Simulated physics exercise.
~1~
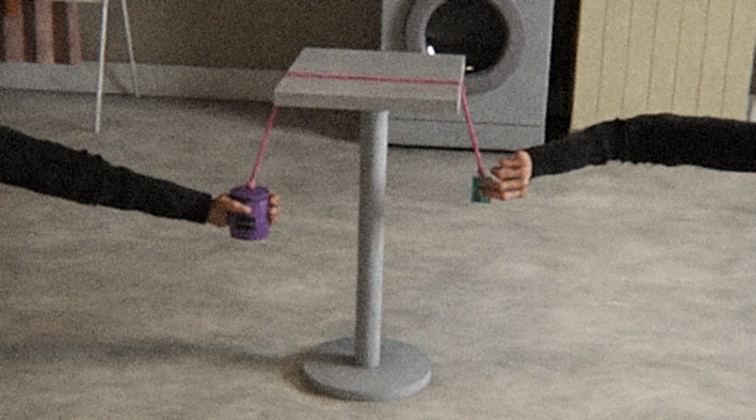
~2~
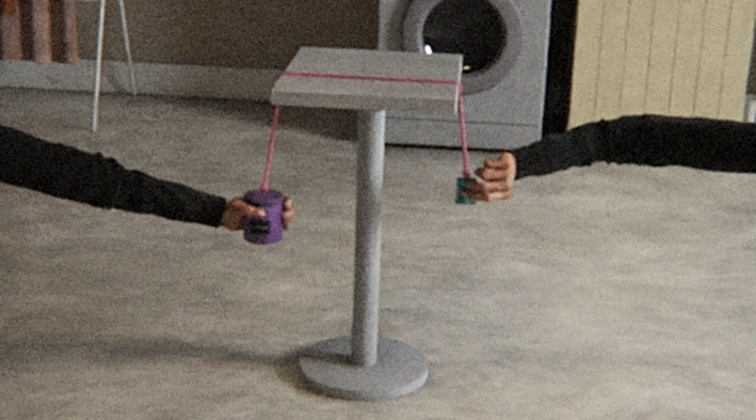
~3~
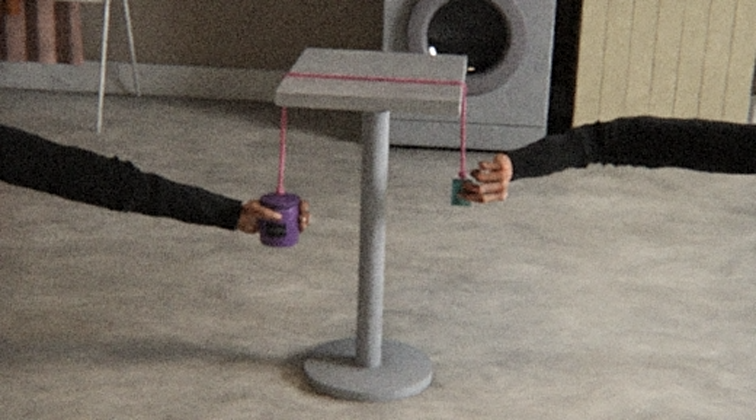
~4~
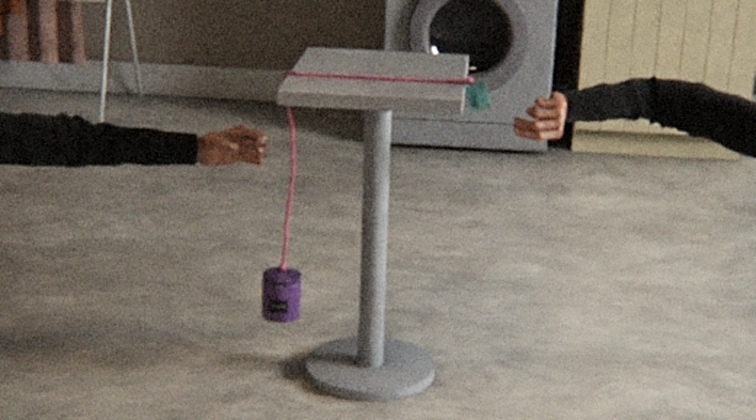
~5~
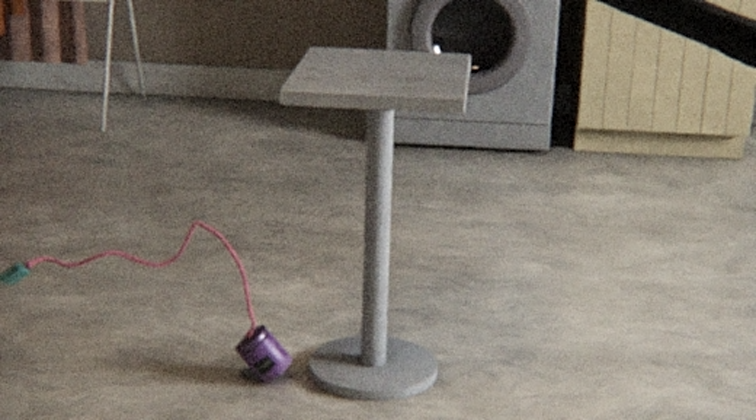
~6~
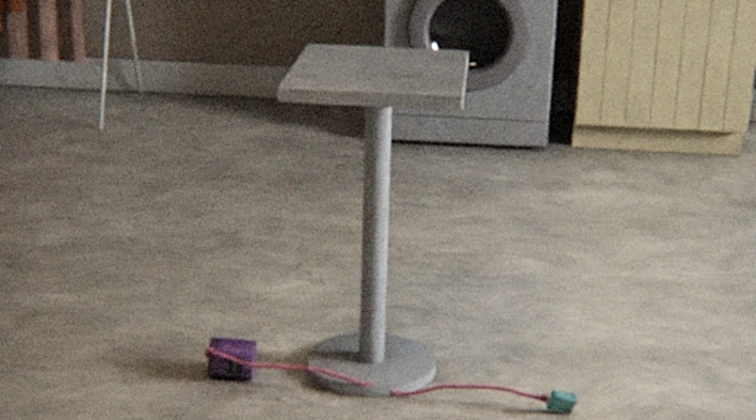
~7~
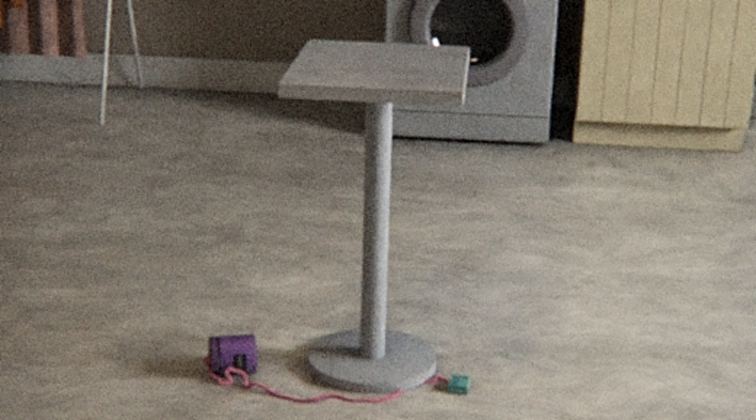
Two hands release a corded purple jar and small teal box, which drop left to the floor.
